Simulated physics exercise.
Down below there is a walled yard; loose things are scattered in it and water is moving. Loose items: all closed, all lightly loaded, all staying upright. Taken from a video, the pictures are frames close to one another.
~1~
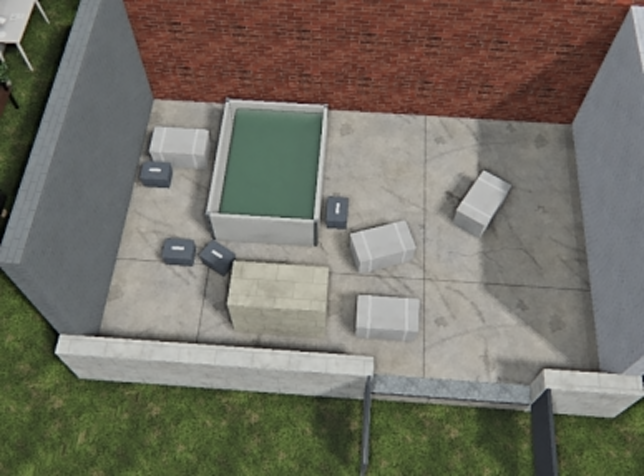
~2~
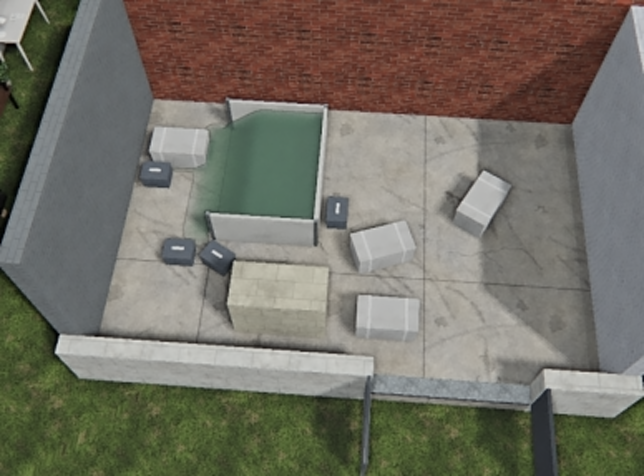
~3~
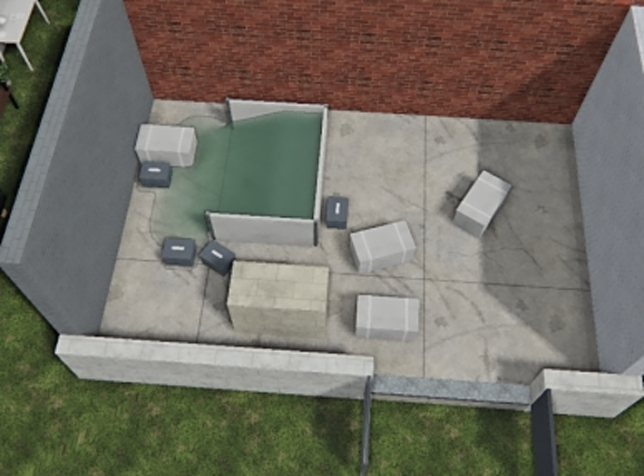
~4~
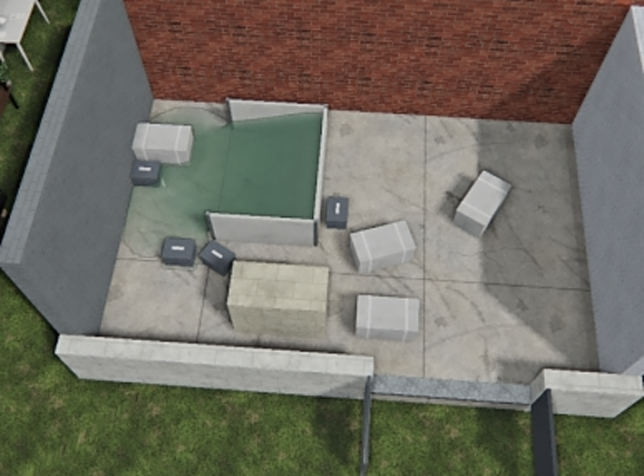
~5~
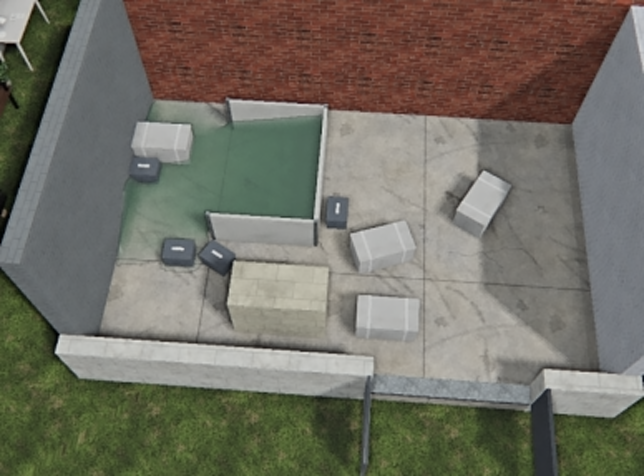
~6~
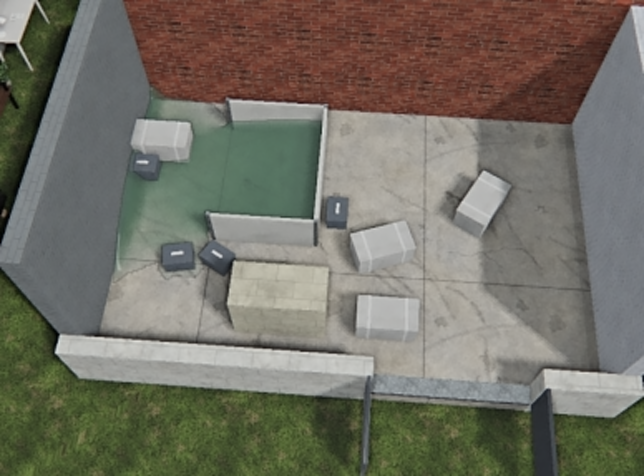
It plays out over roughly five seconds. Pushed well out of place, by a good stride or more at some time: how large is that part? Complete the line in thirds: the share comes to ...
The share comes to between one and two thirds.
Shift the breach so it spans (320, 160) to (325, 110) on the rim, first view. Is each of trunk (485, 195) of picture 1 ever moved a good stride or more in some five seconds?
Bottom line: It got there.
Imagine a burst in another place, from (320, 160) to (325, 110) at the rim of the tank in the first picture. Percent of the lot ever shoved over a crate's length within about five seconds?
My estimate is some 10 per cent of them.
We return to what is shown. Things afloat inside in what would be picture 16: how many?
It works out to 2.
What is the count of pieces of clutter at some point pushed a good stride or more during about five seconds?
The total is 3.
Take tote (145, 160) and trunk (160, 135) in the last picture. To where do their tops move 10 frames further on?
They should be roughly at (178, 139) and (201, 93).
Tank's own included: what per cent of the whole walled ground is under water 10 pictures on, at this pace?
Close to 35 per cent, tank included.
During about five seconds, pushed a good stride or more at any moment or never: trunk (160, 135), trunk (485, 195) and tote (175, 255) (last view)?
Tally in given order: The full distance / less than that / the full distance.
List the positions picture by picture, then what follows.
The first frame shows a trunk at (179, 140) rests on the ground; a tote at (155, 170) rests on the ground; 0 of 8 have shifted.
The second frame shows a trunk at (179, 140), on the bottom; a tote at (155, 170) rests on the ground; 0 of 8 have shifted.
The third frame shows a trunk at (165, 138) rests on the ground, close to its start; a tote at (155, 170), on the bottom; 1 of 8 have shifted.
The fourth frame shows a trunk at (162, 137) rests on the ground, close to its start; a tote at (145, 169) rests on the ground, close to its start; 2 of 8 have shifted.
The fifth frame shows a trunk at (161, 135) floats, close to its start; a tote at (144, 166) floats, close to its start; 2 of 8 have shifted.
The sixth frame shows a trunk at (161, 133), afloat, close to its start; a tote at (143, 162), afloat, close to its start; 3 of 8 have shifted.
A moment on, 0 of 8 are well off their spots; 2 afloat.
Next, 3 of 8 are well off their spots; 2 afloat.
Later, 3 of 8 are well off their spots; 4 afloat.
In the end, 3 of 8 are well off their spots, and 3 have been at some point; 4 afloat.
